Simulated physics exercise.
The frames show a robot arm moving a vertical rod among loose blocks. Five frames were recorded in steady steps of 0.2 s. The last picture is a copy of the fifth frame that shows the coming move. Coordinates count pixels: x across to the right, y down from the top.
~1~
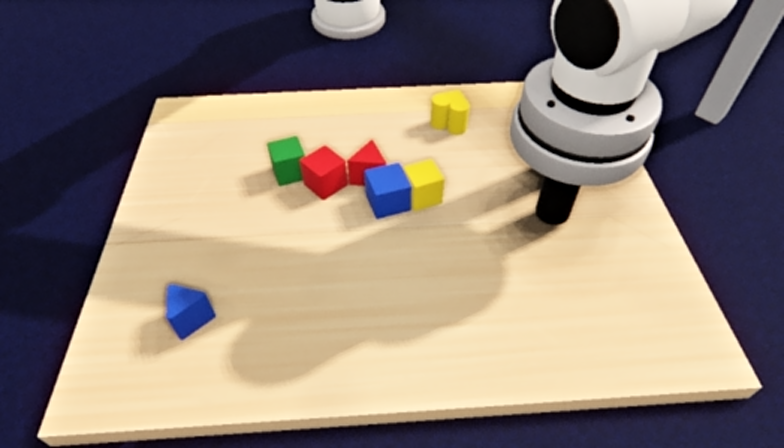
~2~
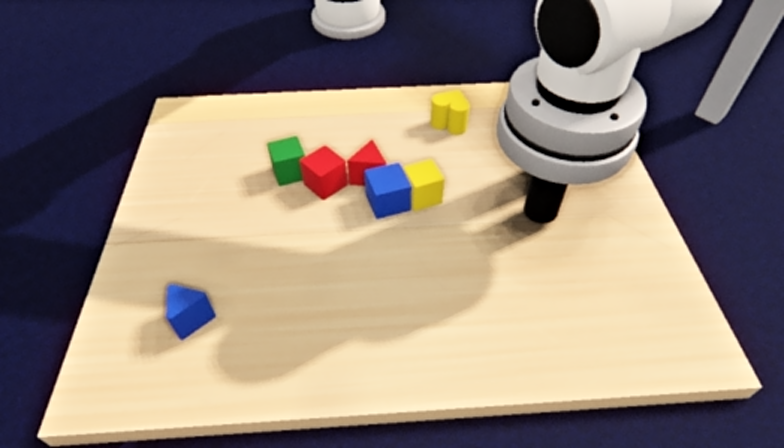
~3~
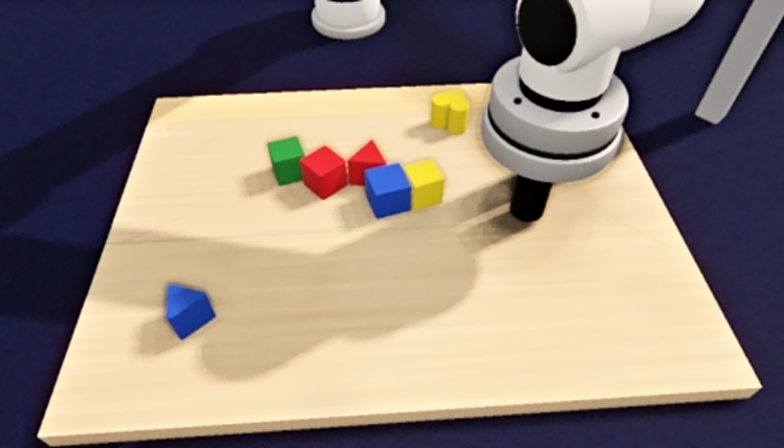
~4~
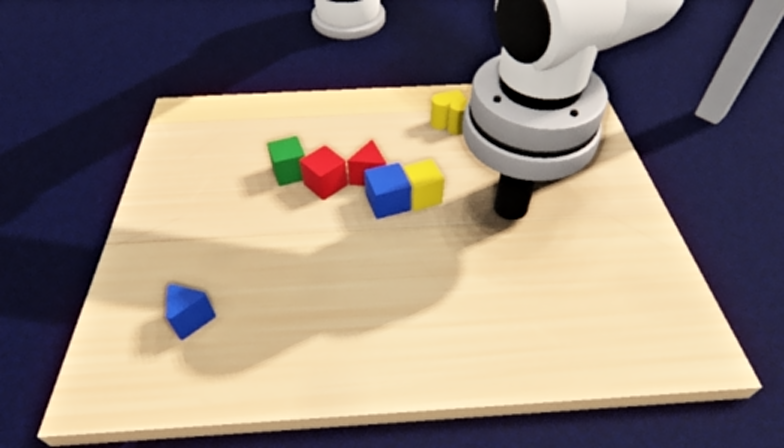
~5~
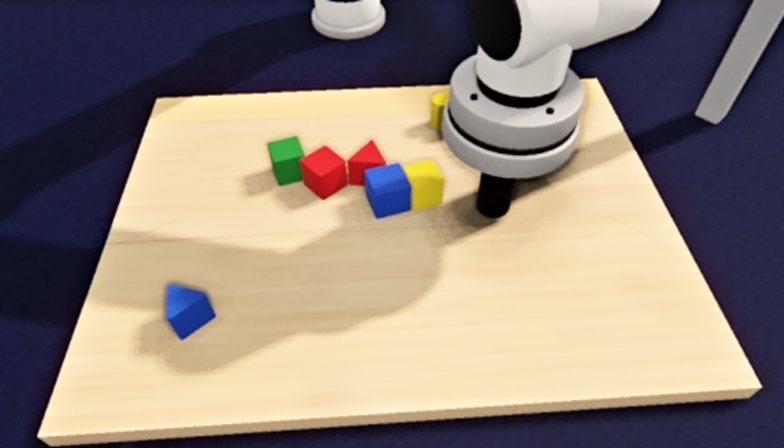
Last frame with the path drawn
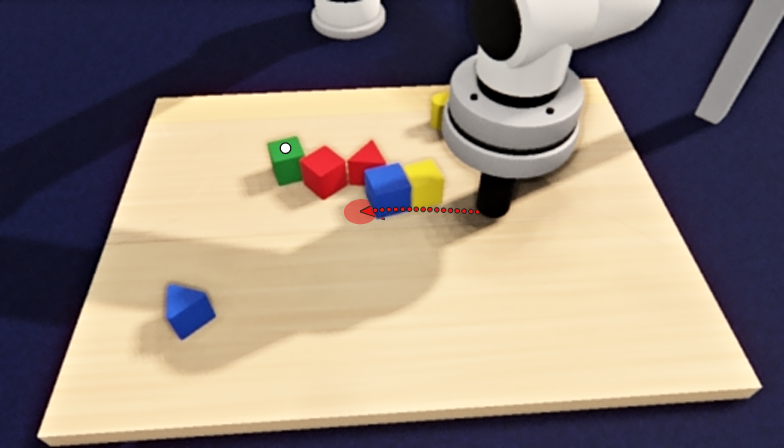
At first, a robot arm holds a black vertical rod over the right side of a wooden board, away from a cluster of red, green, blue and yellow blocks. The arm then slides the rod steadily left toward the yellow and blue blocks, touching nothing, while every block stays still.
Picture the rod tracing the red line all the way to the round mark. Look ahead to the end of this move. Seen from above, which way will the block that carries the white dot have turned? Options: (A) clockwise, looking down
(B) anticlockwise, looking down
That would be B.
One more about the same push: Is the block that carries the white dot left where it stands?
No
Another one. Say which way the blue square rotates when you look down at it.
Direction: Clockwise.
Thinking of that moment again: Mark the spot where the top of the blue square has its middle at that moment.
The answer is (332, 171).
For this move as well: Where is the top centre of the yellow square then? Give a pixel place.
Its top centre is at about (412, 161).
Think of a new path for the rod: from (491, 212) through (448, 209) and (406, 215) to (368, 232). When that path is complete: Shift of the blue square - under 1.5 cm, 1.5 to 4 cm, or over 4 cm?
Result: 1.5-4 cm.
The line goes from (491, 212) by way of (426, 209) to (361, 211); the dot is on the green square.
What follows on the original path. One third of the way, rod at (448, 204); yellow square at (420, 169).
Two thirds of the way, rod at (404, 203); blue square at (369, 177), turned 30° clockwise; yellow square at (412, 161), turned 15° clockwise.
At the end, rod at (360, 205); green square at (277, 143), turned 20° anticlockwise; red square at (311, 152); blue square at (332, 171), turned 65° clockwise; yellow square at (412, 161), turned 15° clockwise.
